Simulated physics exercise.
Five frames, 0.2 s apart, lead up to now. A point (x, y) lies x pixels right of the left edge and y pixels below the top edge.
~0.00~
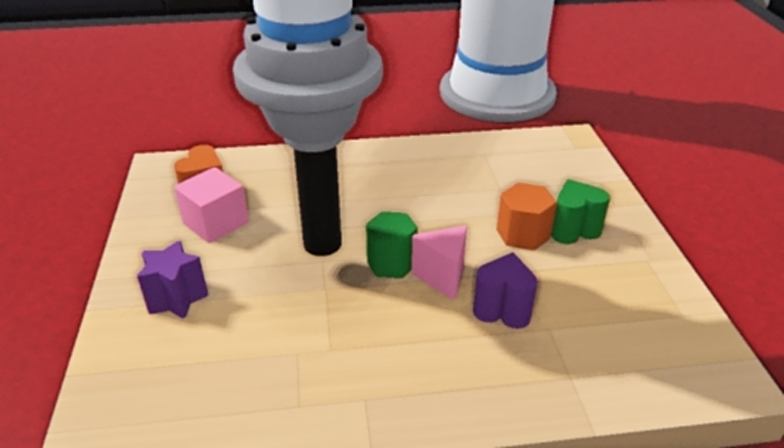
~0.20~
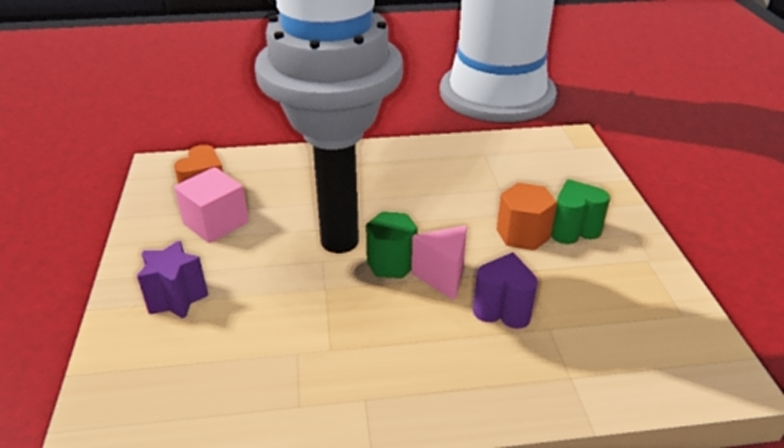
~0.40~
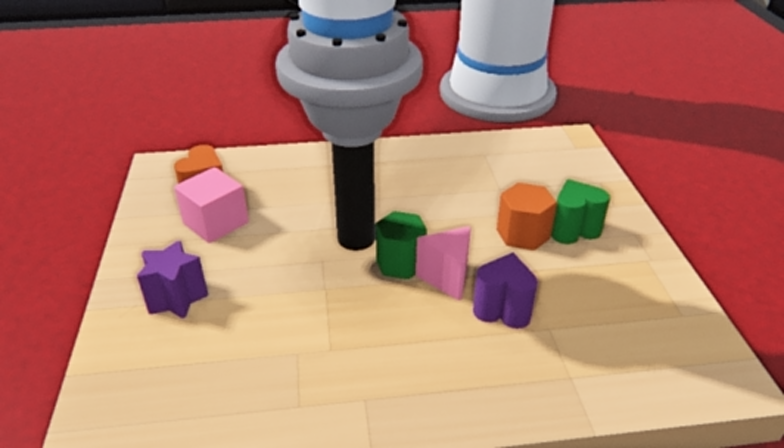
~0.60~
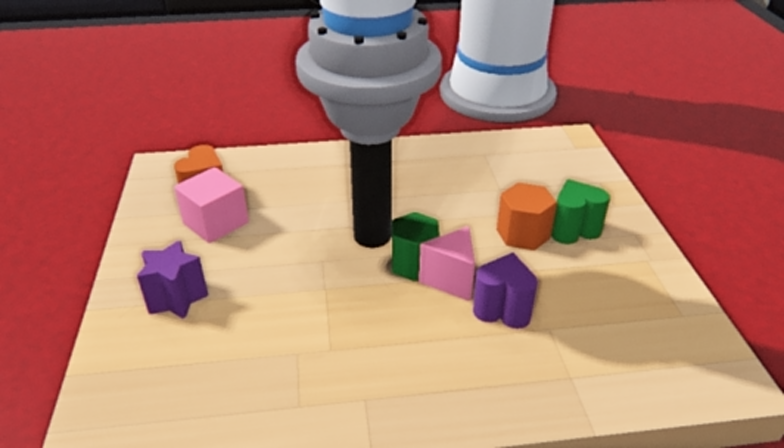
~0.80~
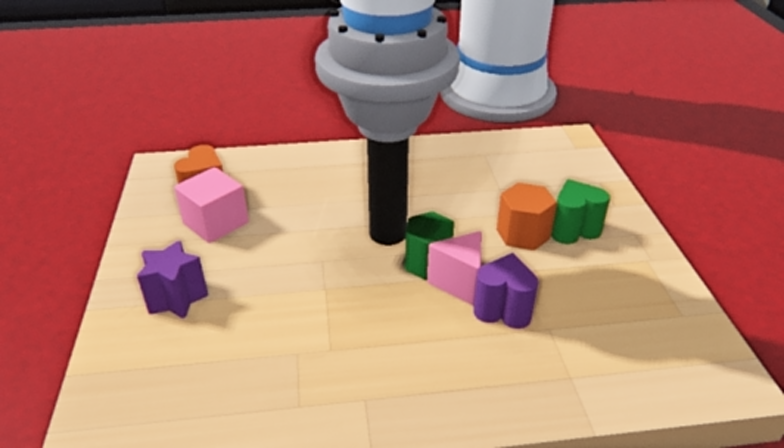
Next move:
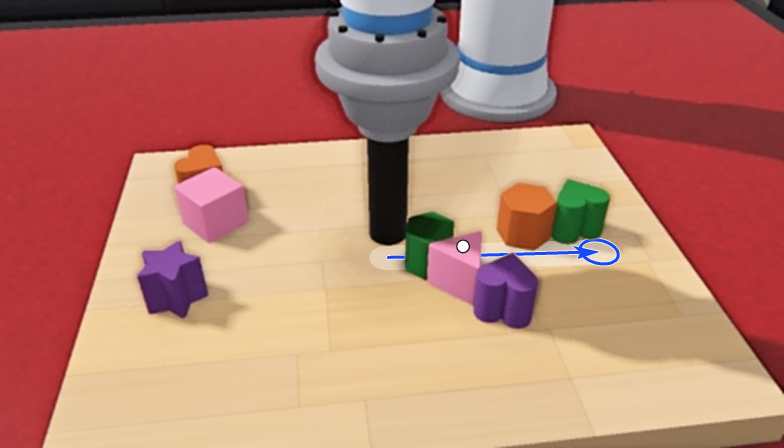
A black rod on a grey and white robot arm slides right across a pale wooden board on a red surface, seen from a fixed, raised angle. A purple star, pink cube and orange piece sit at left, with a purple heart, orange six-sided block and green heart at right. The rod pushes the central green block rightward, and the adjoining pink triangular piece shifts and turns against the purple heart.
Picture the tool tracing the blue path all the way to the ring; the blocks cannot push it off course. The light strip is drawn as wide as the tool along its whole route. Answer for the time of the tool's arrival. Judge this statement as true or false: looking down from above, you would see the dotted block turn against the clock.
That claim is false.
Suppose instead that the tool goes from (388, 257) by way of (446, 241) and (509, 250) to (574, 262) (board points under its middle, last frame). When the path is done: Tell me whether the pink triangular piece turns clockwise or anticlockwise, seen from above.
From the top, the block rotates clockwise.
The line goes from (388, 257) to (599, 252); the dot is on the pink triangular piece.
On the path given first. One third of the way, tool at (463, 233); green six-sided block at (504, 232), turned 35° clockwise; pink triangular piece at (479, 258), turned 30° clockwise; purple heart at (514, 277), turned 20° anticlockwise.
Two thirds of the way, tool at (534, 231); green six-sided block at (560, 243), turned 100° clockwise; pink triangular piece at (479, 258), turned 30° clockwise; purple heart at (514, 277), turned 20° anticlockwise; orange six-sided block at (547, 191), turned 35° anticlockwise; green heart at (598, 187).
At the end, tool at (605, 229); green six-sided block at (570, 244), turned 130° clockwise; pink triangular piece at (479, 258), turned 30° clockwise; purple heart at (514, 277), turned 20° anticlockwise; orange six-sided block at (553, 189), turned 70° anticlockwise; green heart at (606, 184), turned 25° clockwise.
